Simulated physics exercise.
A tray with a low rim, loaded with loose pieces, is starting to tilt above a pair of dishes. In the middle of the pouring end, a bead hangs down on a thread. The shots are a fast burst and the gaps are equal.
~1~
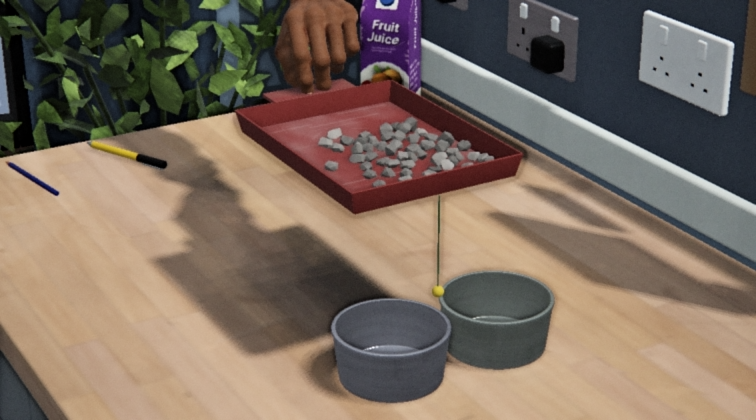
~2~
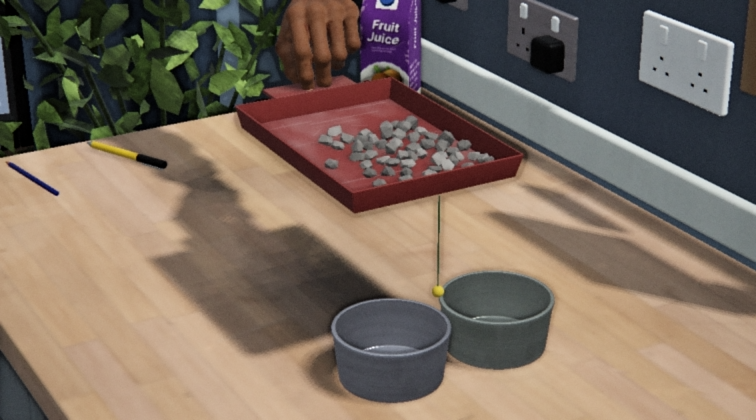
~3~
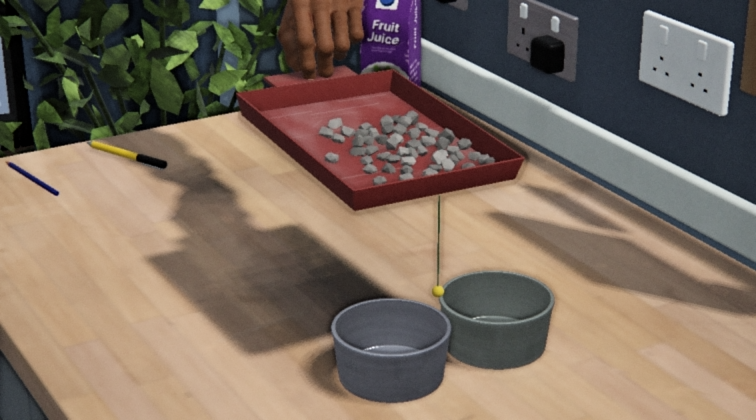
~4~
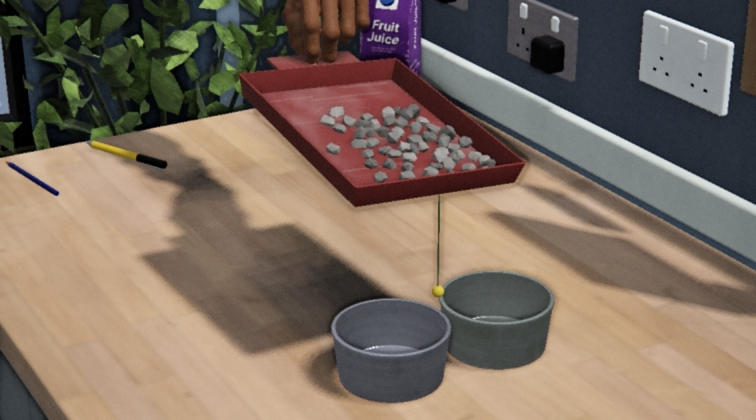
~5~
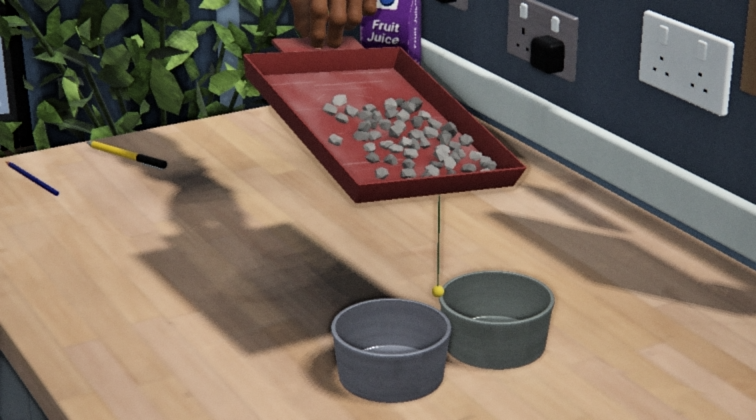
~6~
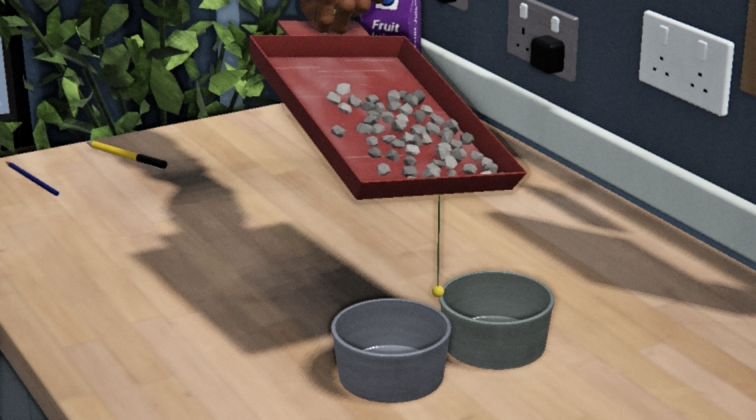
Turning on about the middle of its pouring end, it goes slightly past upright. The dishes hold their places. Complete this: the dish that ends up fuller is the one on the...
Right.
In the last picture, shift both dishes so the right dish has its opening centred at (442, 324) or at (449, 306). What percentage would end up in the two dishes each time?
About 0 per cent, then about 20 per cent.
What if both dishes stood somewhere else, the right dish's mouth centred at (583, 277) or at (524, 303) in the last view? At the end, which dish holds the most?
Try 1 - the dish at left, try 2 - the dish at right.
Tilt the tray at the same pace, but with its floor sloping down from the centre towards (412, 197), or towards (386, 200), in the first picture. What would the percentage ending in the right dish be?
In turn, 0 percent and then 0 percent.
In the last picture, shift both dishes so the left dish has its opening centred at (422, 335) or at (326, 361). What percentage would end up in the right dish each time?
Trial 1: 100 percent; trial 2: 0 percent.
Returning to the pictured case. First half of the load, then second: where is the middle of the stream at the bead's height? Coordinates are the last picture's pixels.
First part (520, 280), rest (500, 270).
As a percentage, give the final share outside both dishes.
Roughly 0 in a hundred.
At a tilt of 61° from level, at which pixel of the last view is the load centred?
Look around (468, 156) in the last picture.
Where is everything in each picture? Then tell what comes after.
Corners of the pouring end near (354, 190) and (516, 153), level; middle of the load near (411, 158), bits of gravel; left dish near (421, 371); right dish near (528, 339); bead on its thread near (438, 292), in the first picture.
Corners of the pouring end near (355, 189) and (516, 154), level; middle of the load near (411, 157), in the second picture.
Corners of the pouring end near (356, 187) and (517, 157), tipped barely, lowest at the right corner; middle of the load near (411, 154), in the third picture.
Corners of the pouring end near (359, 184) and (518, 161), tipped a little, lowest at the right corner; middle of the load near (412, 150), in the fourth picture.
Corners of the pouring end near (361, 181) and (519, 165), tipped a little, lowest at the right corner; middle of the load near (414, 145), in the fifth picture.
Corners of the pouring end near (364, 178) and (520, 170), tipped clearly, lowest at the right corner; middle of the load near (416, 141); left dish near (421, 371); right dish near (528, 339), in the sixth picture.
Shortly afterwards, tray tipped steeply; the whole lot on the tray.
Next, tray tipped right over; near a third on the tray; near half in the right dish; a little outside both; a little in the air.
Some moments later, tray tipped past a quarter turn; all but a few in the right dish; a little outside both.
In the end, tray tipped past a quarter turn; none at all in the left dish; all but a few in the right dish; a little outside both.
